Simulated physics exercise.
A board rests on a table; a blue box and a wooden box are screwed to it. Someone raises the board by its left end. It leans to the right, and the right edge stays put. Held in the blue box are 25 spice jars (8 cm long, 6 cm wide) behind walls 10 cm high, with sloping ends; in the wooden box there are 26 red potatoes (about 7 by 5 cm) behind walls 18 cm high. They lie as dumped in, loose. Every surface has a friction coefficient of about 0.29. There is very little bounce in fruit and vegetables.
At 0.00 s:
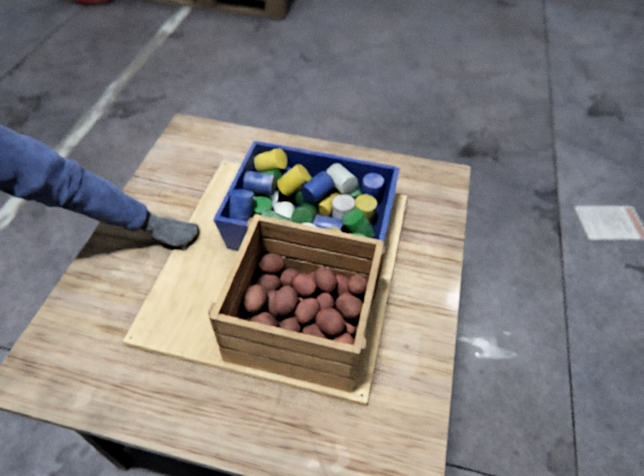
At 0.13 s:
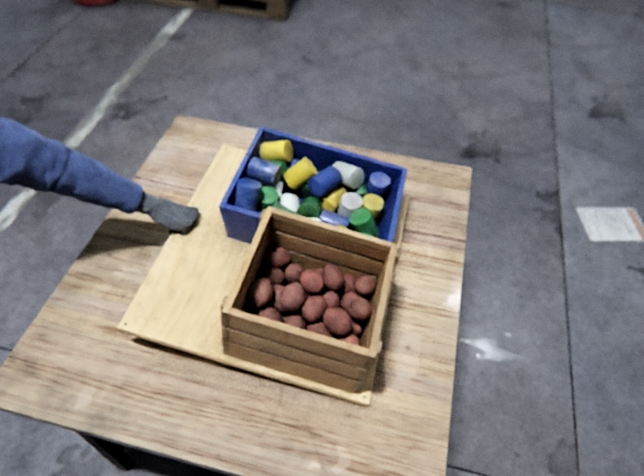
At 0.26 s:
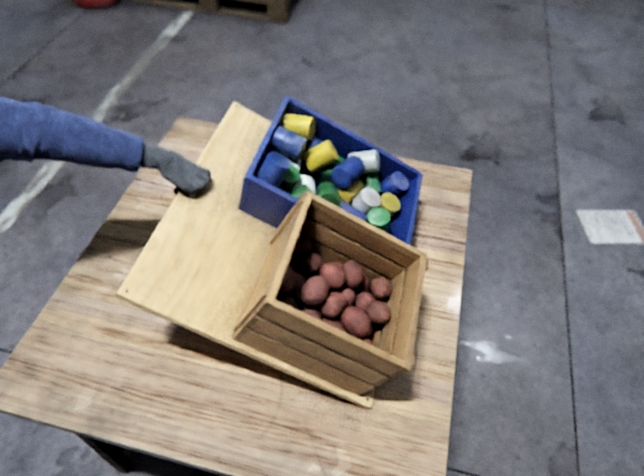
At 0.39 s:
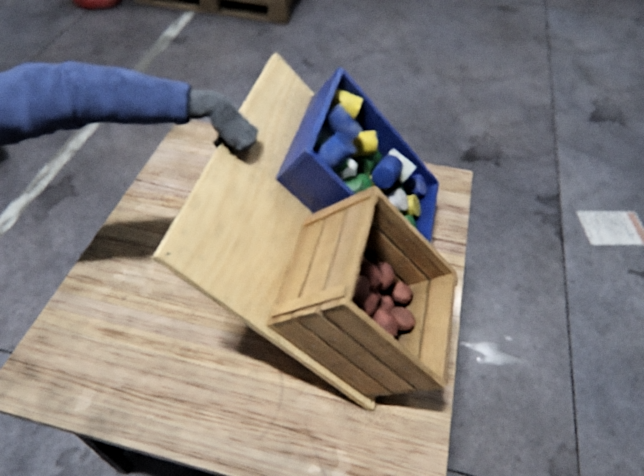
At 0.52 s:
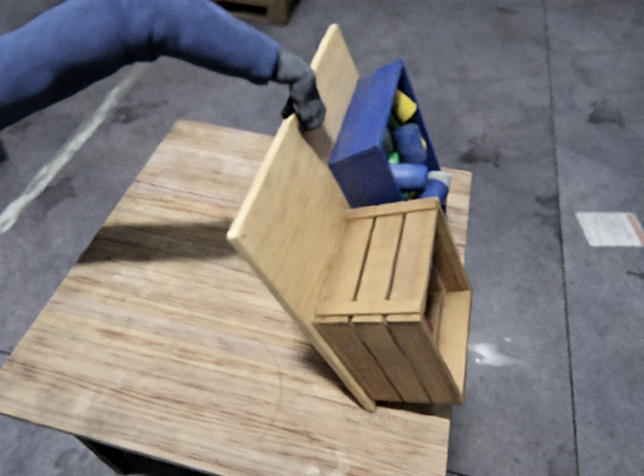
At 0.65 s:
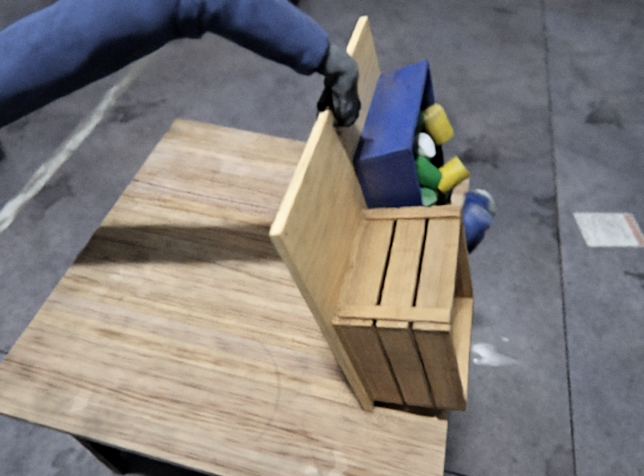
On a wooden table in a room with a grey floor, a gloved hand lifts the left end of a board carrying a blue box of colourful cylinders and a wooden box of reddish lumps. The board tilts steeply rightward, the contents shift, and several cylinders tumble from the blue box.
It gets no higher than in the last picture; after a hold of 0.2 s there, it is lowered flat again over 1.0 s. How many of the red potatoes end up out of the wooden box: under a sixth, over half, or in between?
Losses: Under one part in six.
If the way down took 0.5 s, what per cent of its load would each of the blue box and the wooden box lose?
Then the blue box sheds 60 %, while the wooden box sheds 0 %.
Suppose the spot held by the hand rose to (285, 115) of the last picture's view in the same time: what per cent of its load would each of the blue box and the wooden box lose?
In that case blue box sheds 30 percent of its load and wooden box sheds 0 percent.
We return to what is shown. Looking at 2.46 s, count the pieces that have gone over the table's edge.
That count sits near 12.
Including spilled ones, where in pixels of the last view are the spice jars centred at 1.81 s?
I'd say near (444, 256).
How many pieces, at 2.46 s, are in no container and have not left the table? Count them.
Roughly 4.
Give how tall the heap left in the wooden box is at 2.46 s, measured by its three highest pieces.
I'd say some 15 cm high.
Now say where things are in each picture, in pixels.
In the first picture (places track the rim corner closest to us here, unless another is named), wooden box (353, 349); blue box (by its farthest rim corner) (257, 142); tipped 0°; all still inside.
The second picture shows wooden box (369, 352); blue box (263, 129); tipped 7°.
The third picture shows wooden box (405, 364); tipped 25°.
The fourth picture shows wooden box (442, 382); tipped 46°.
The fifth picture shows wooden box (462, 399); tipped 64°.
The sixth picture shows wooden box (466, 405); tipped 71°; 5 out.
After 0.94 s, tilt 69°; the blue box is down by 11 of 25 and the wooden box has all 26.
After 1.30 s, tilt 41°; the blue box is down by 13 of 25 and the wooden box is down by 1 of 26.
After 1.81 s, tilt 0°; the blue box is down by 14 of 25 and the wooden box is down by 1 of 26.
When it is over (at 2.46 s), the blue box is down by 14 of 25 and the wooden box is down by 1 of 26. Asked share, 1 of 26, 4 per cent.
